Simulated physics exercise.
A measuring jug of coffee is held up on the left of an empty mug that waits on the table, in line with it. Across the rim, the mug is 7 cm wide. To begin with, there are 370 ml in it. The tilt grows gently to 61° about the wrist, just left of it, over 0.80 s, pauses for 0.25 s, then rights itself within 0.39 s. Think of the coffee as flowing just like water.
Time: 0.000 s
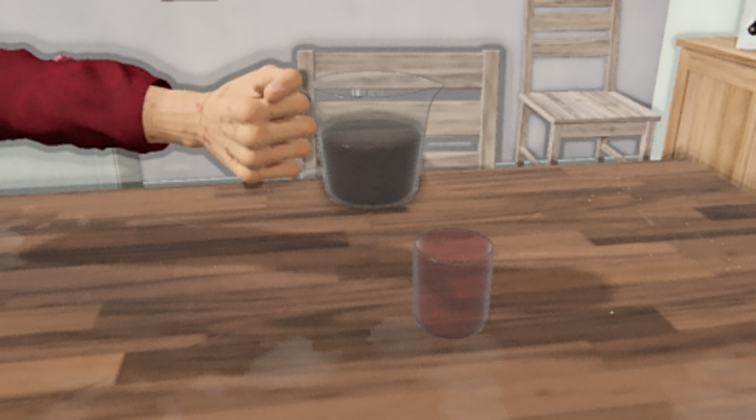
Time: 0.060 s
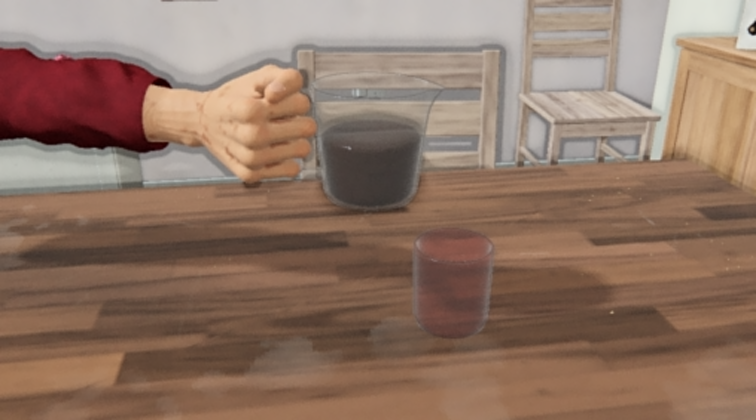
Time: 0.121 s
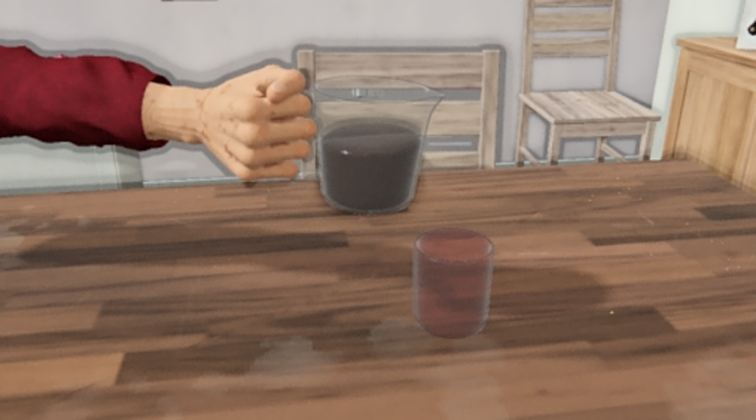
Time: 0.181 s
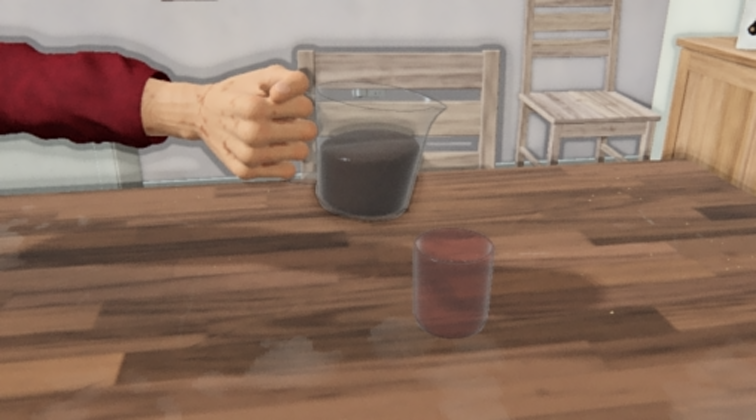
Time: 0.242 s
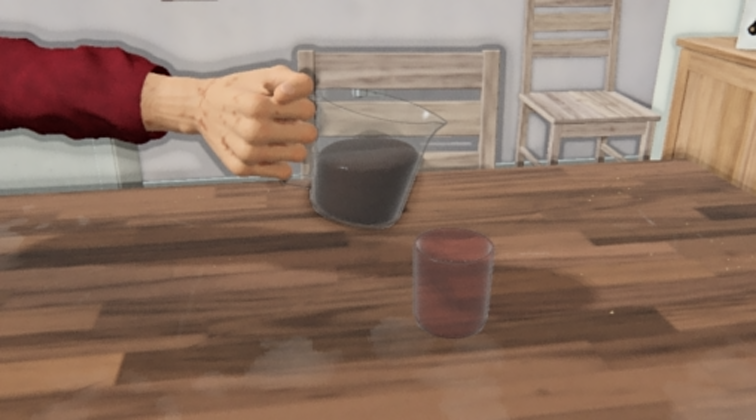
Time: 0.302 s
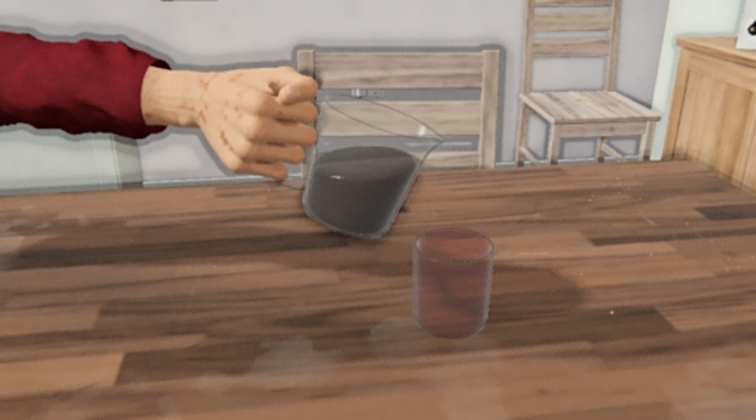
A hand in a red sleeve gradually tilting a glass jug of dark liquid rightward behind a small reddish cup on a wooden table.
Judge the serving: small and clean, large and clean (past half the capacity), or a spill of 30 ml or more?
The serving is spoiled by a spill of 30 ml or more.
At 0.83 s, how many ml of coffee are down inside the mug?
Roughly 10 ml, I'd say.
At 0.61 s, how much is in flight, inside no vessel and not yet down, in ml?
It comes to about 10 ml.
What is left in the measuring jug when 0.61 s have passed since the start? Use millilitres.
360 ml or so.
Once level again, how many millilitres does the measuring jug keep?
About 230 ml.
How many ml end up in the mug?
Volume: Approx. 30 ml.
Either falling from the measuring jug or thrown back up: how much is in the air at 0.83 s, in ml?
Airborne volume: Some 35 ml.
By 0.61 s the tilt is 53° and the mug has 0 ml, the measuring jug 355 ml, and 0 ml is on the table.
By 0.83 s the tilt is 61° and the mug has 10 ml, the measuring jug 305 ml, and 15 ml is on the table.
By 1.07 s the tilt is 61° and the mug has 20 ml, the measuring jug 240 ml, and 70 ml is on the table.
By 1.32 s the tilt is 13° and the mug has 30 ml, the measuring jug 230 ml, and 105 ml is on the table.
At rest the mug has 30 ml, the measuring jug 230 ml, and 105 ml is on the table.
